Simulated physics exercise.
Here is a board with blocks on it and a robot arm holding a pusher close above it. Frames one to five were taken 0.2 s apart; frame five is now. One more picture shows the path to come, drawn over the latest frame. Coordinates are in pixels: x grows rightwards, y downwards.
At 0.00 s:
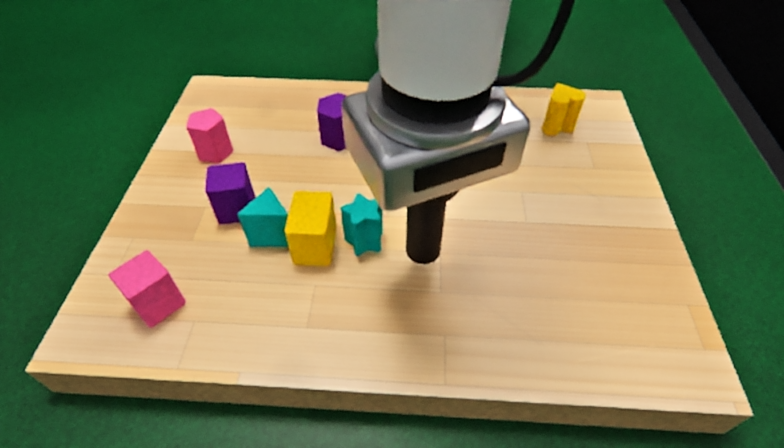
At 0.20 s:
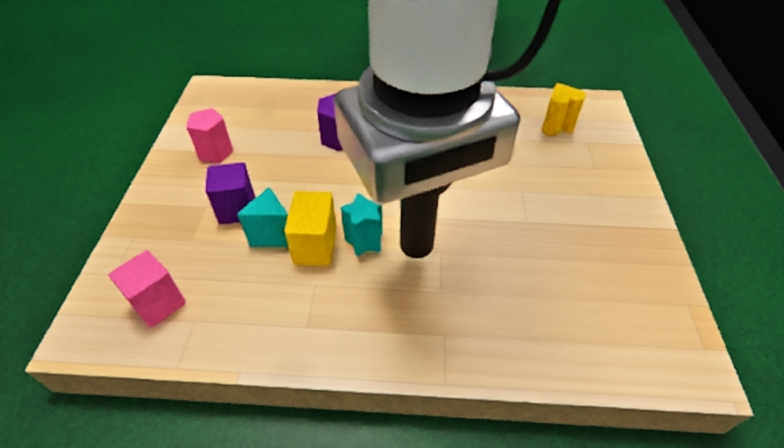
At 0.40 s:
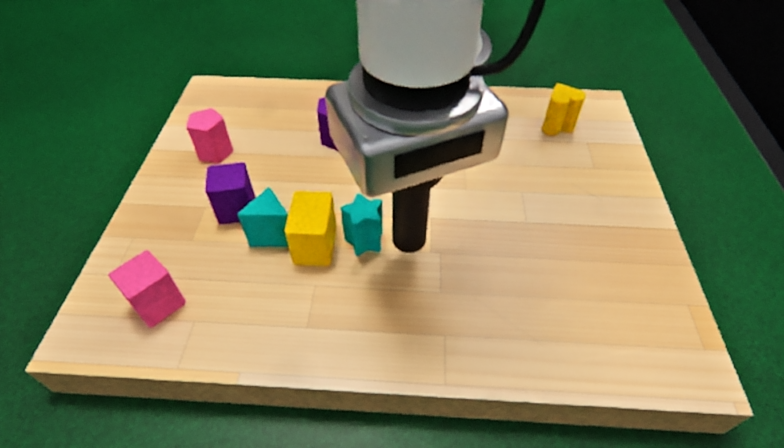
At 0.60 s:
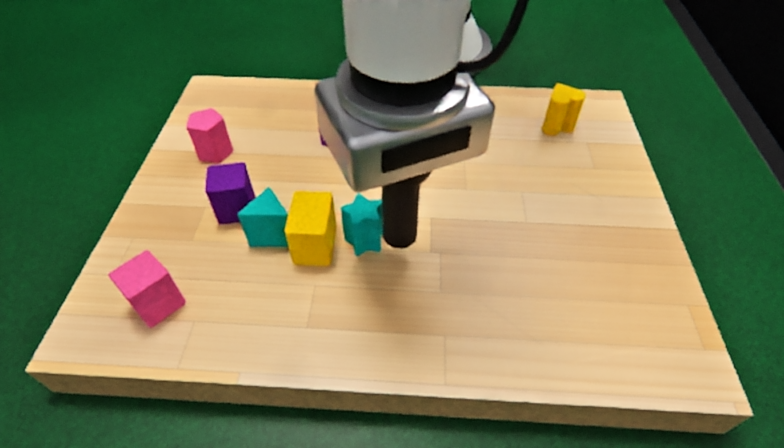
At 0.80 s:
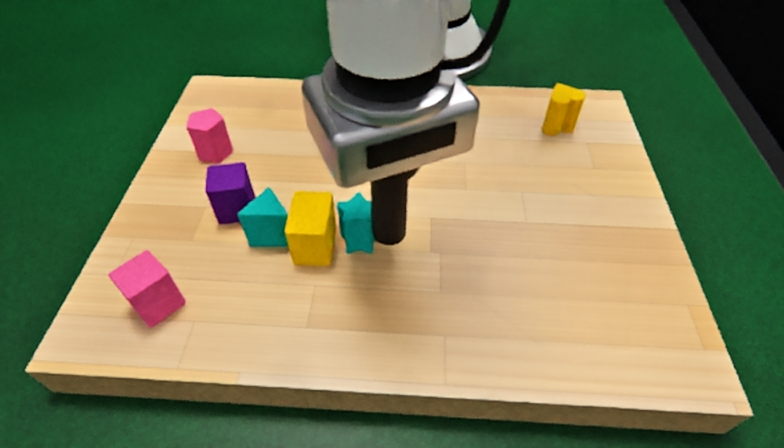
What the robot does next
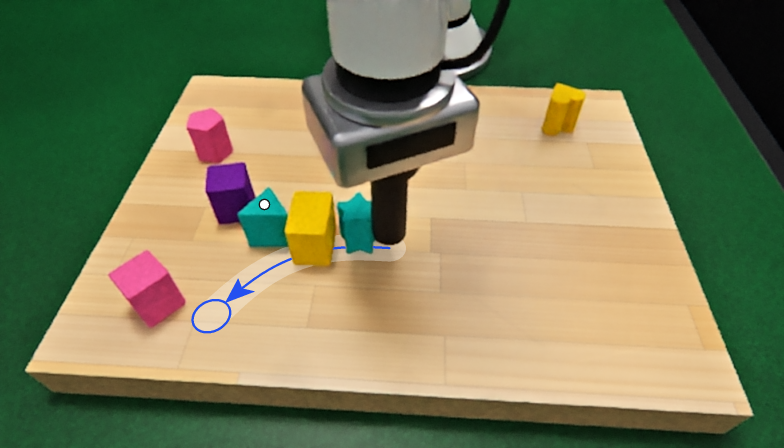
To begin with, a robot arm holds a dark pusher over a wooden board, to the right of a turquoise star-shaped block and a row of yellow, turquoise and purple blocks. The arm glides steadily left until the pusher meets the star and nudges it slightly left toward the yellow block.
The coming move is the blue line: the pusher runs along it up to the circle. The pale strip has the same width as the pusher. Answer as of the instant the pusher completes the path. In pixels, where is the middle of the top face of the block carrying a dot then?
For the centre of its top, I'd go with (173, 200).
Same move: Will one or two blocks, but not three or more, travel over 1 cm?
I'd say no.
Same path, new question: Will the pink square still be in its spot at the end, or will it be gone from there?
At the end of the path, the pink square remains in its old spot.
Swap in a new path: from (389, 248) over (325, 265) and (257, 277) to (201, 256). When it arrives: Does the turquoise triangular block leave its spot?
Yes, it checks out.
Path on the board, from (389, 248) via (326, 249) and (266, 272), ending at (212, 316); the dot is on the turquoise triangular block.
The first path, step by step. One third of the way, pusher at (324, 234); turquoise triangular block at (221, 204), turned 30° clockwise; yellow oblong block at (255, 209); turquoise star-shaped block at (294, 204), turned 15° clockwise.
Two thirds of the way, pusher at (260, 257); purple square at (223, 174); turquoise triangular block at (175, 201), turned 50° clockwise; yellow oblong block at (204, 212), turned 15° clockwise; turquoise star-shaped block at (240, 219), turned 35° clockwise.
At the end, pusher at (204, 301); pink square in place; purple square at (223, 174); turquoise triangular block at (173, 200), turned 55° clockwise; yellow oblong block at (200, 212), turned 20° clockwise; turquoise star-shaped block at (234, 225), turned 55° clockwise.
